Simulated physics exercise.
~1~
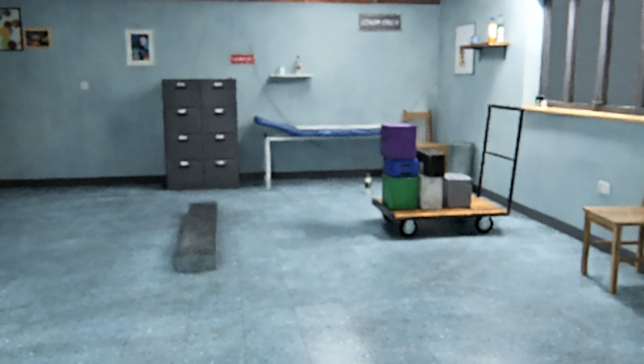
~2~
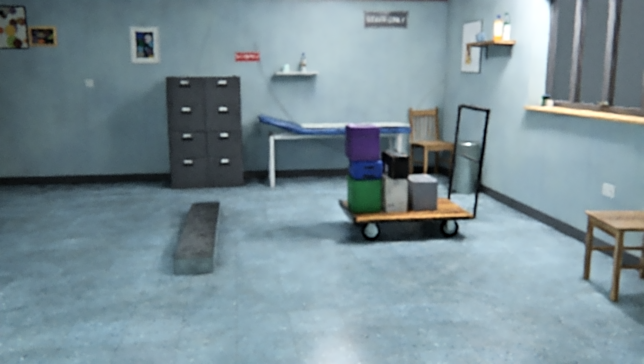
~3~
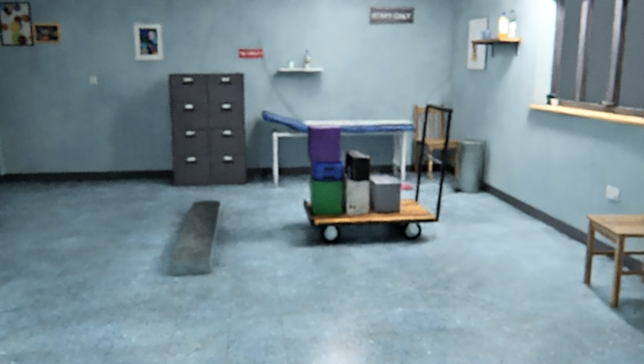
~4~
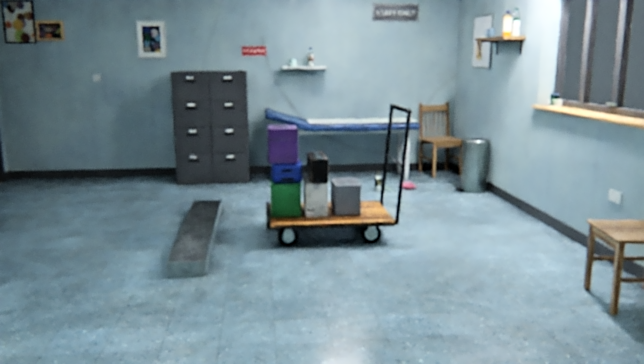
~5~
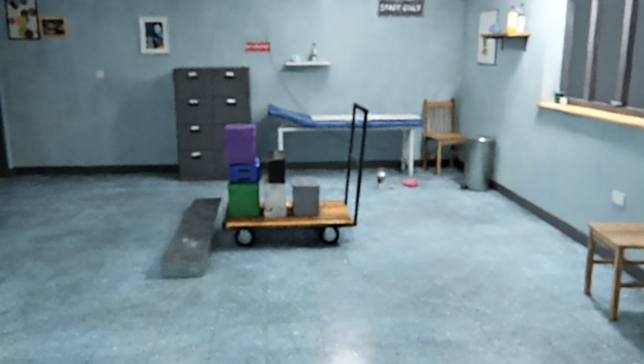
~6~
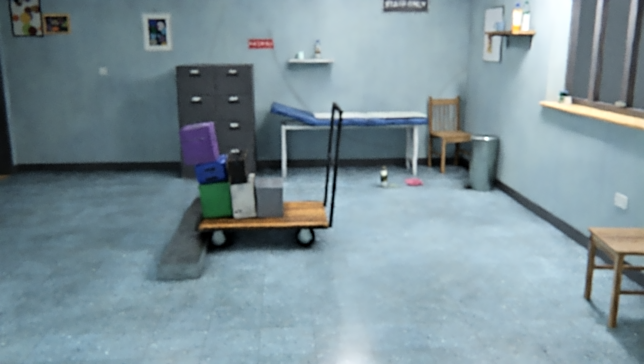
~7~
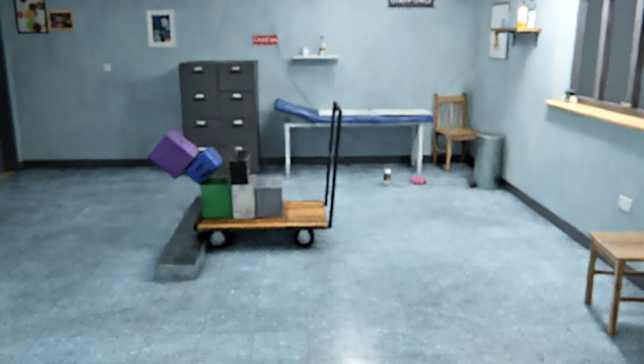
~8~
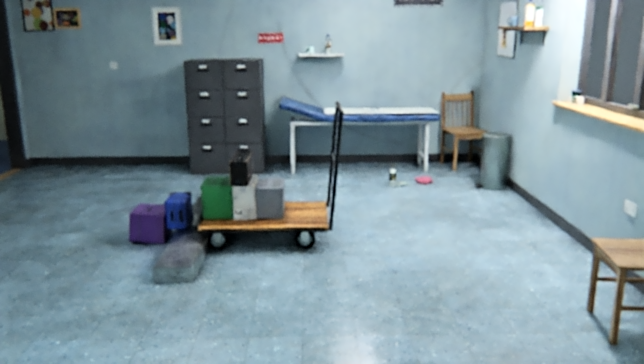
A platform trolley stacked with coloured boxes rolled left across a room and stopped abruptly at a low grey kerb. The purple box and the blue one below it toppled off the front onto the floor, while the green, black, white and grey ones stayed aboard.
